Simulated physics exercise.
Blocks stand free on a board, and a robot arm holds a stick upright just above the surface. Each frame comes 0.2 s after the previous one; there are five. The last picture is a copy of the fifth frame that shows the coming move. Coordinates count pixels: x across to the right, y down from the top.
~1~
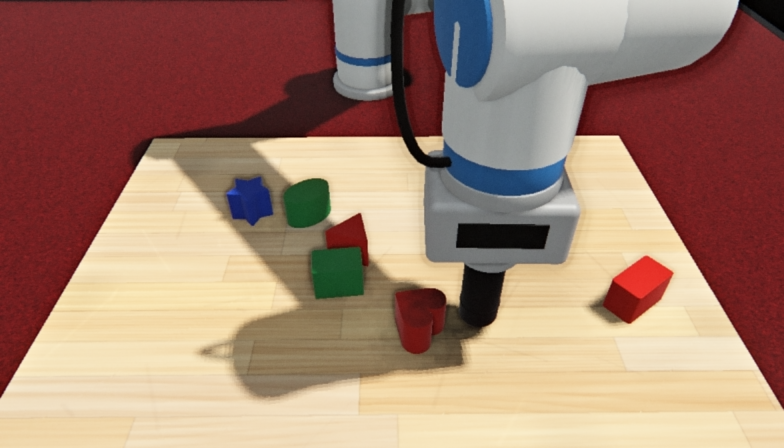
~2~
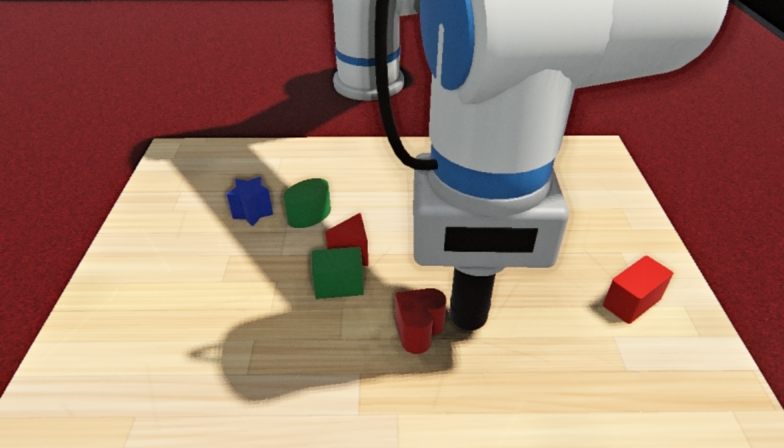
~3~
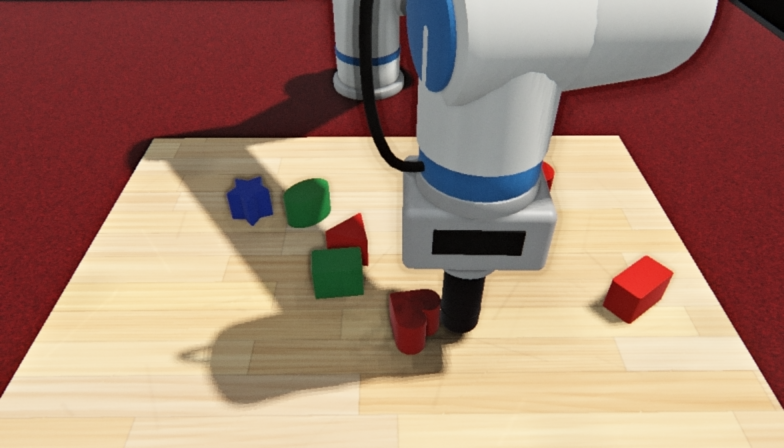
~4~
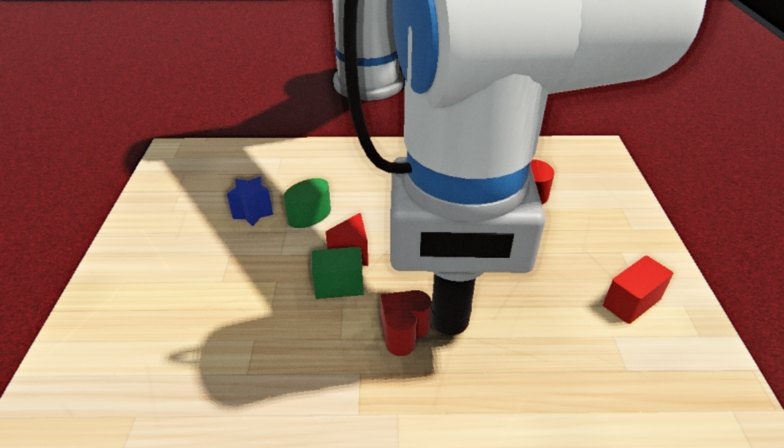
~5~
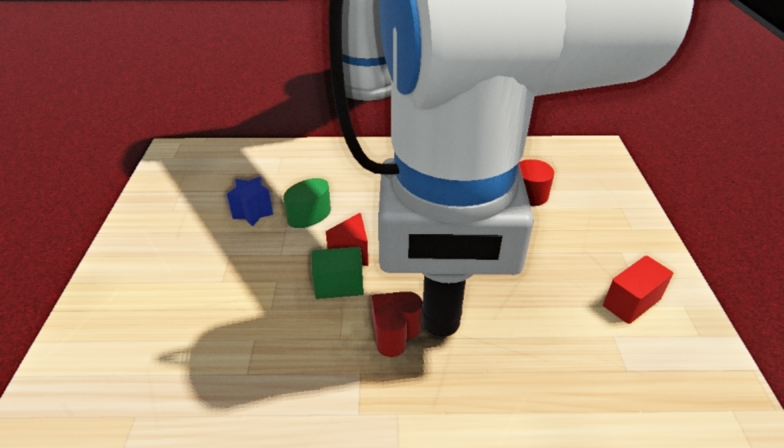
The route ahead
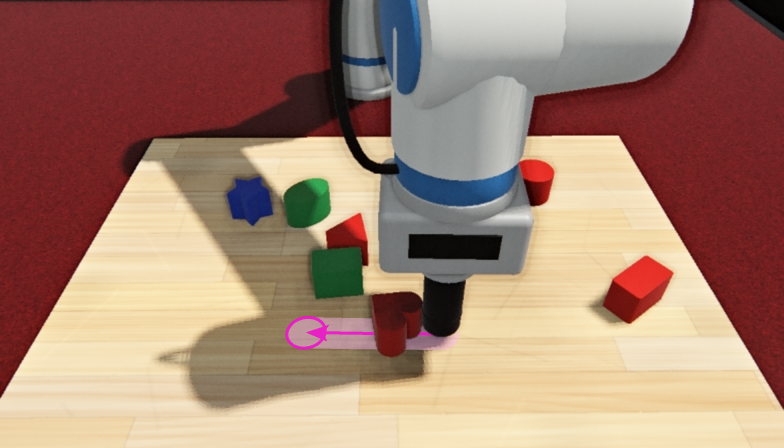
To begin with, a robot arm holds a dark stick upright beside a red heart block on a wooden board, with green, blue and other red blocks around. The stick moves slowly left and pushes the heart a short way left, while the other blocks stay still and a red block behind the arm comes into view.
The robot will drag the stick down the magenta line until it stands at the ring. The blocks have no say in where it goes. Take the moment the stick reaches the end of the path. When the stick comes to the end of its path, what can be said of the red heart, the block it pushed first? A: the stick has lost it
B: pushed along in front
It's B.
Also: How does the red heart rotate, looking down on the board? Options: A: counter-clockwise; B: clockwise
I'll go with A - counter-clockwise.
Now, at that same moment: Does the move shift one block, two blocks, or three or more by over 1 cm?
It looks like one block will be pushed more than about 1 cm.
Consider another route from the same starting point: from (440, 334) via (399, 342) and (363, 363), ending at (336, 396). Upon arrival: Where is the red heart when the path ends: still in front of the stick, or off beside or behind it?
The red heart is left behind or beside.
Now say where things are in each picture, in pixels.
The first picture shows stick's lower end (478, 314); green oblong (337, 259); red heart (420, 305).
The second picture shows stick (468, 317); blocks still.
The third picture shows stick (459, 319); red heart (414, 305).
The fourth picture shows stick (450, 321); red heart (405, 307).
The fifth picture shows stick (441, 323); green oblong (337, 259); red heart (395, 308).
Drawn move, from (440, 334) directly to (306, 332).
The first path, step by step. One third of the way, stick (395, 323); red heart (357, 307), turned 35° anticlockwise.
Two thirds of the way, stick (349, 322); red heart (310, 307), turned 35° anticlockwise.
At the end, stick (304, 321); green oblong still; red heart (264, 306), turned 35° anticlockwise.
